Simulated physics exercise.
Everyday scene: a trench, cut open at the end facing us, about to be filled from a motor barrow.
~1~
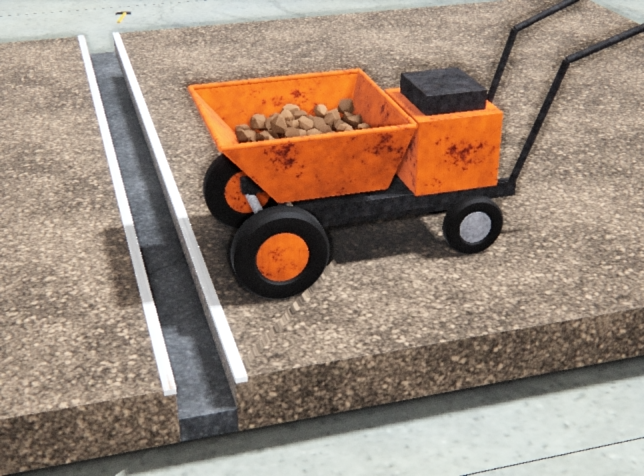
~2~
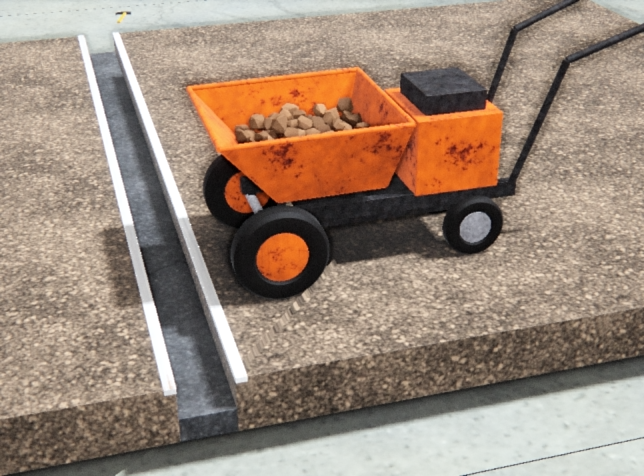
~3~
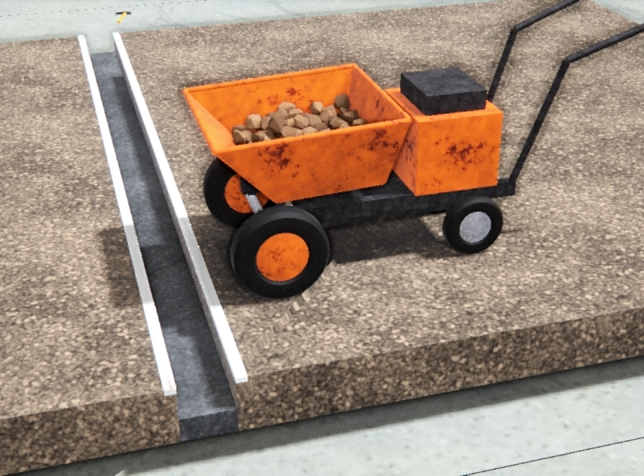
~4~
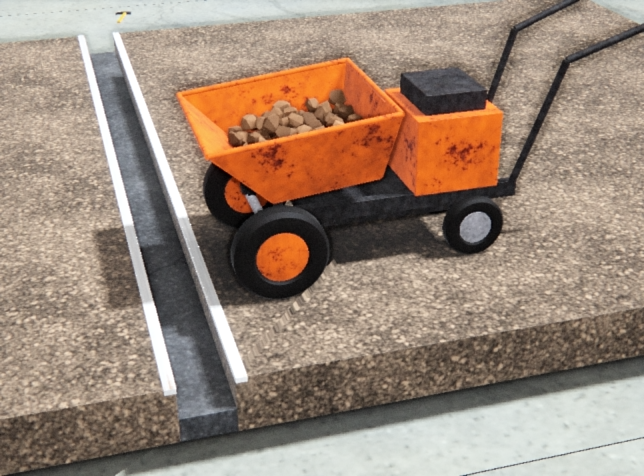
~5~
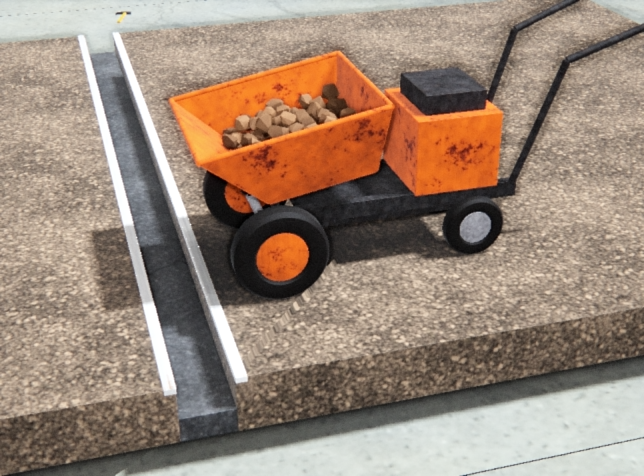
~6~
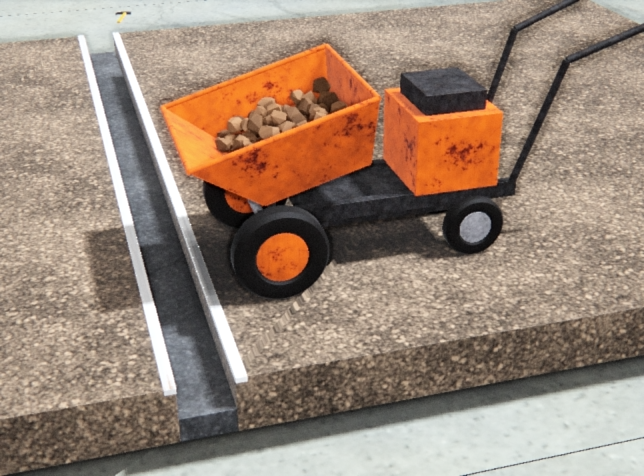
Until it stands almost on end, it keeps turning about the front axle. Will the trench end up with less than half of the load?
Yes, it gets the minority of it.
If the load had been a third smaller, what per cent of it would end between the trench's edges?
Close to 0 percent.
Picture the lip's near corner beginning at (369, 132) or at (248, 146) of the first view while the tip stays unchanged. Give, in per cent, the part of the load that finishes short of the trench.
The first gives 50 %, the second 0 %.
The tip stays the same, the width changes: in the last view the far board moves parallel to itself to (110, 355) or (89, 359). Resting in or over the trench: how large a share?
The first try comes out at 70 percent and the second at 90 percent.
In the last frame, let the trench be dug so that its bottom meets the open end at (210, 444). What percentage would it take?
Close to 0 per cent, I reckon.
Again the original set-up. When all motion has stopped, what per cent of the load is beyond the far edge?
That share comes out near 75 in a hundred.
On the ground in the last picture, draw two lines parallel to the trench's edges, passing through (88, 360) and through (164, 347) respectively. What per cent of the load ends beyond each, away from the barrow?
About 40 and 80 %.
Soon after the last picture, skip tipped steeply; all in the skip.
A little later, skip tipped right over; most in the skip; about a quarter beyond it.
Later still, skip tipped right over; about a quarter in the skip; most beyond it.
At rest, skip tipped right over; about a quarter in the skip; none in or heaped over the trench; most beyond it.
